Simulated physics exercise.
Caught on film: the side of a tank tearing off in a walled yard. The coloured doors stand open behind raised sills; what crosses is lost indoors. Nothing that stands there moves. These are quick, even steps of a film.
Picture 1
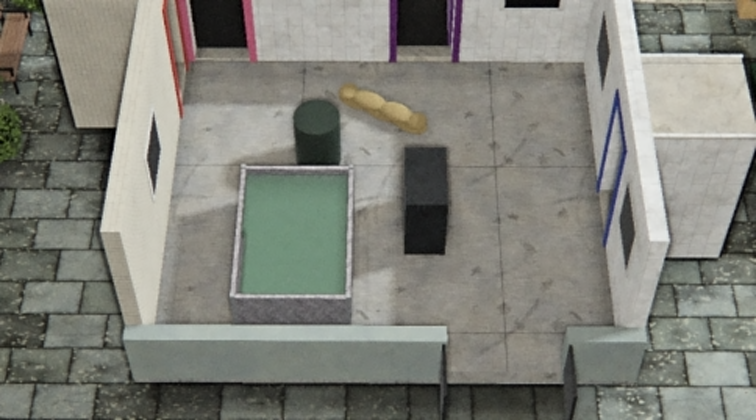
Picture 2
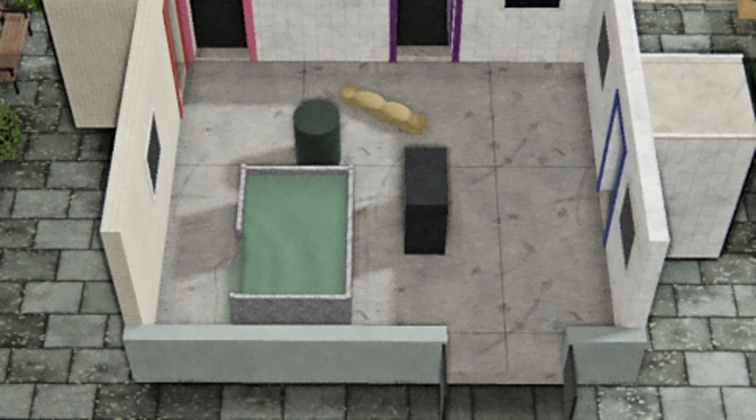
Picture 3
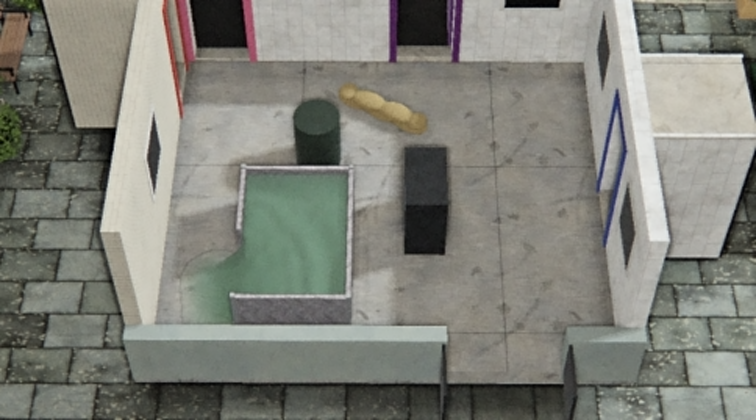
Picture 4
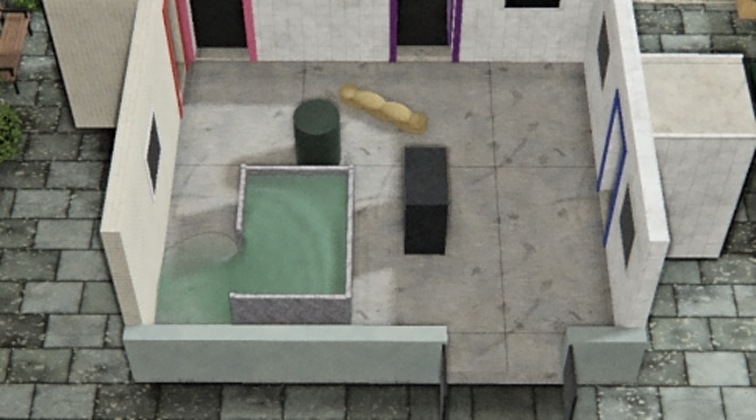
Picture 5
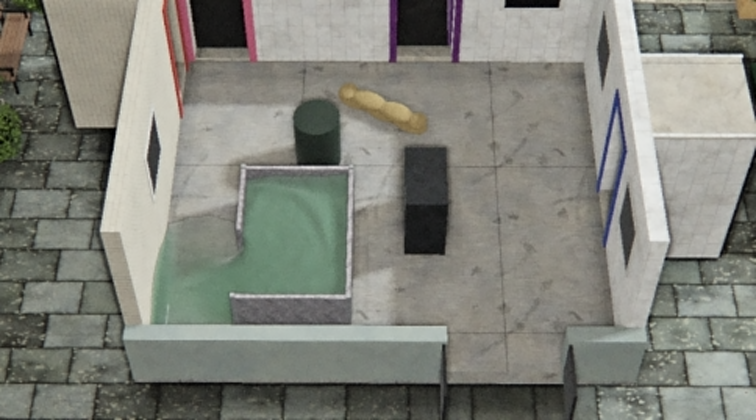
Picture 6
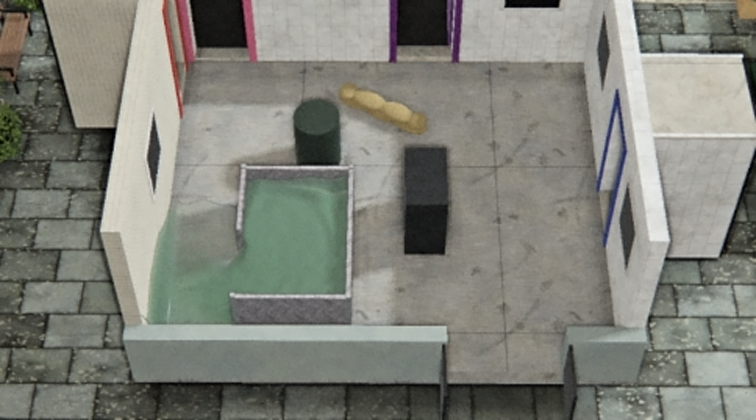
A walled yard with a grey slab floor, ringed by dark paving, is seen from high above by a still camera. A grey-rimmed tank of green liquid stands left of centre, with a dark green cylinder and a lumpy tan object behind it, a black block to its right, and pink- and purple-framed doorways at the back. The tank's left side gives way, and green liquid pours out leftward, spreading across the floor to the left wall.
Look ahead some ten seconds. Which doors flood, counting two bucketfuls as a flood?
The pink door lets in a lot; the red door admits no more than that; the purple door admits no more than that; the blue door admits no more than that.
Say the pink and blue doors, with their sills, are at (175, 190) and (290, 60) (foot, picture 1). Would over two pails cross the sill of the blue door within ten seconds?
One by one: Blue door floods.
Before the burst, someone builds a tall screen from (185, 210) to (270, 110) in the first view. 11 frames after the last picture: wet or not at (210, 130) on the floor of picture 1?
Answer: Under water.
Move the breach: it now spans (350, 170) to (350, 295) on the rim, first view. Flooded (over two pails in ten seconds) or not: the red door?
One by one: Red door stays under.
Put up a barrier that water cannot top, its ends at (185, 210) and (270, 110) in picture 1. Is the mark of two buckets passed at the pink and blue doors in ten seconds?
My reading: The pink one passes that mark, the blue one holds.
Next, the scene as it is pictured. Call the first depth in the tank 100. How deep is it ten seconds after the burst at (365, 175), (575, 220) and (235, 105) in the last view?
Roughly 4, 8 and 10 per cent, in turn.
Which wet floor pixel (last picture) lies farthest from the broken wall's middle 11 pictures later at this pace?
Around (189, 60).
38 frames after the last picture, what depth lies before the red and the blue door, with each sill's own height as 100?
Roughly 40 per cent, then 70 per cent.
A moment on, water covers 15 % of the floor; the pink door not reached, the red door not reached, the purple door not reached, the blue door not reached.
Next, water covers 30 % of the floor; the pink door wet at the sill, nothing in, the red door wet at the sill, nothing in, the purple door not reached, the blue door not reached.
Then, water covers 55 % of the floor; the pink door far over two buckets in, the red door wet at the sill, nothing in, the purple door wet at the sill, nothing in, the blue door not reached.
Later, water covers 80 % of the floor; the pink door far over two buckets in, the red door wet at the sill, nothing in, the purple door wet at the sill, nothing in, the blue door wet at the sill, nothing in.
In the end, water covers 95 % of the floor; the pink door far over two buckets in, the red door wet at the sill, nothing in, the purple door wet at the sill, nothing in, the blue door wet at the sill, nothing in.
